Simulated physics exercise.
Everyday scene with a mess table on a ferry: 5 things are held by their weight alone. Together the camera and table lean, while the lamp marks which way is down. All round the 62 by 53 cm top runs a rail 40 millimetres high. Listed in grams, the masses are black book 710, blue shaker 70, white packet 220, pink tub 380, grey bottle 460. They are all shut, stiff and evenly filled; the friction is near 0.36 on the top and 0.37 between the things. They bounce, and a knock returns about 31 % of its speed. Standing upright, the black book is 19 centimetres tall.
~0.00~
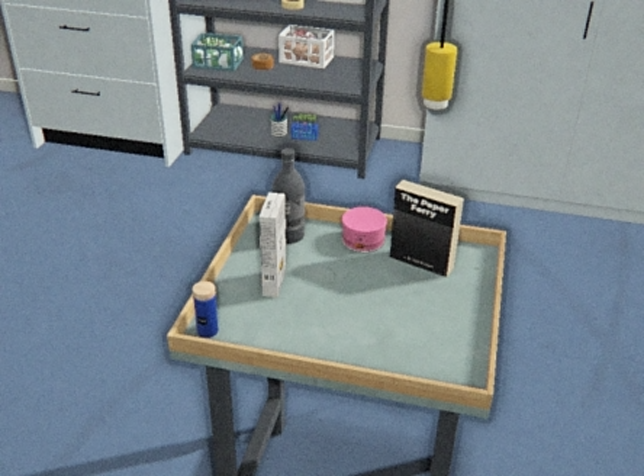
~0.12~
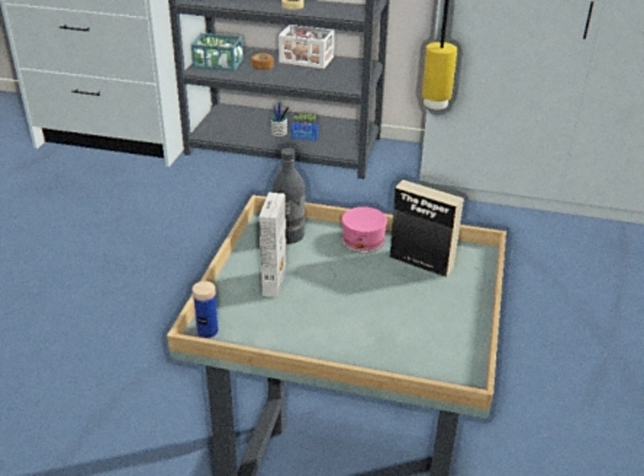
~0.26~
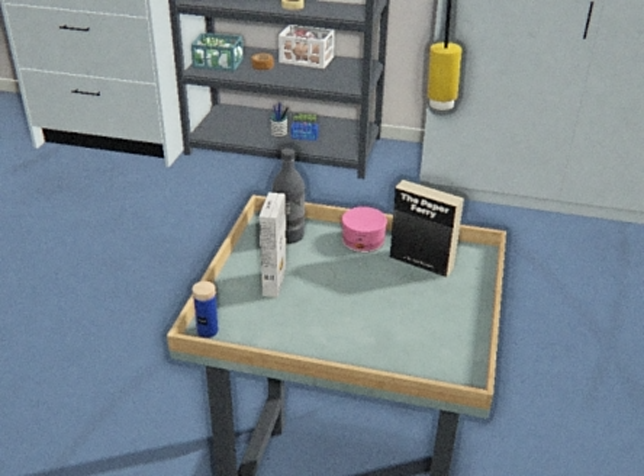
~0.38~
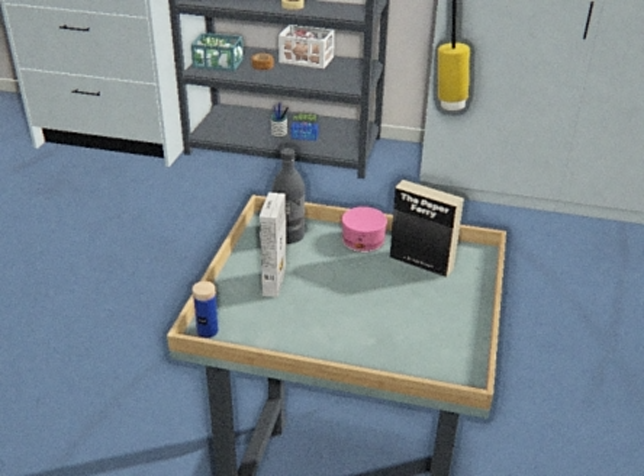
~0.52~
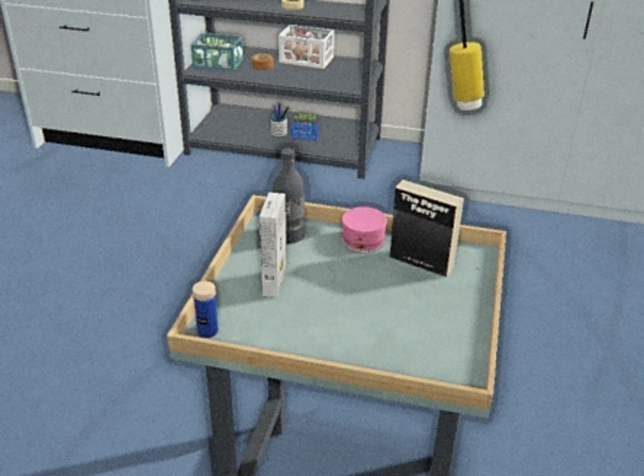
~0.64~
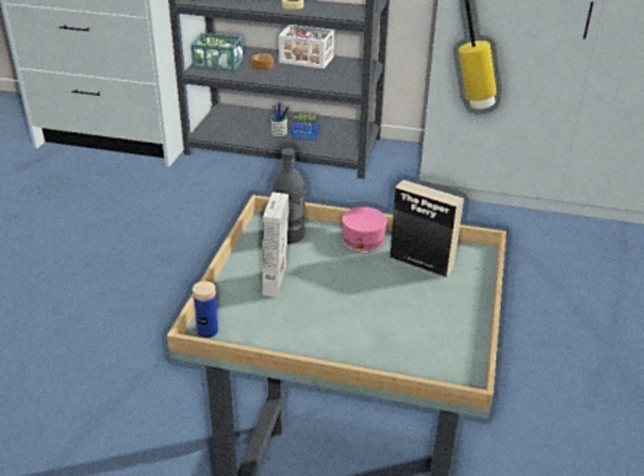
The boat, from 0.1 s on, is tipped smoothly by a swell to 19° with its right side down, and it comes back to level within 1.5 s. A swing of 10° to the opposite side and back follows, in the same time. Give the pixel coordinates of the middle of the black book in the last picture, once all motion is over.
Its middle lies at about (425, 229).
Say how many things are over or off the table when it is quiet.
In total, 1.
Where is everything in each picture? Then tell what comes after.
In the first picture, boat level; black book (425, 229); blue shaker (206, 310).
In the second picture, boat level; pink tub (364, 230); grey bottle (288, 195).
In the third picture, boat heeled 2°, right side down; blue shaker (206, 310); white packet (273, 246).
In the fourth picture, boat heeled 6°, right side down; pink tub (364, 230); grey bottle (288, 195).
In the fifth picture, boat heeled 11°, right side down; blue shaker (206, 310); white packet (273, 246).
In the sixth picture, boat heeled 16°, right side down; black book (425, 229); pink tub (364, 230).
After 0.94 s, boat heeled 18°, right side down; white packet tipped 73° from how it sat.
After 1.04 s, boat heeled 16°, right side down; white packet on its side.
After 1.34 s, boat heeled 5°, right side down; white packet on its side.
At rest (3.6 s), tipped over on the table, white packet; the other 4 in place, give or take 5 cm. Seen from the same camera at the end, black book near (425, 229).
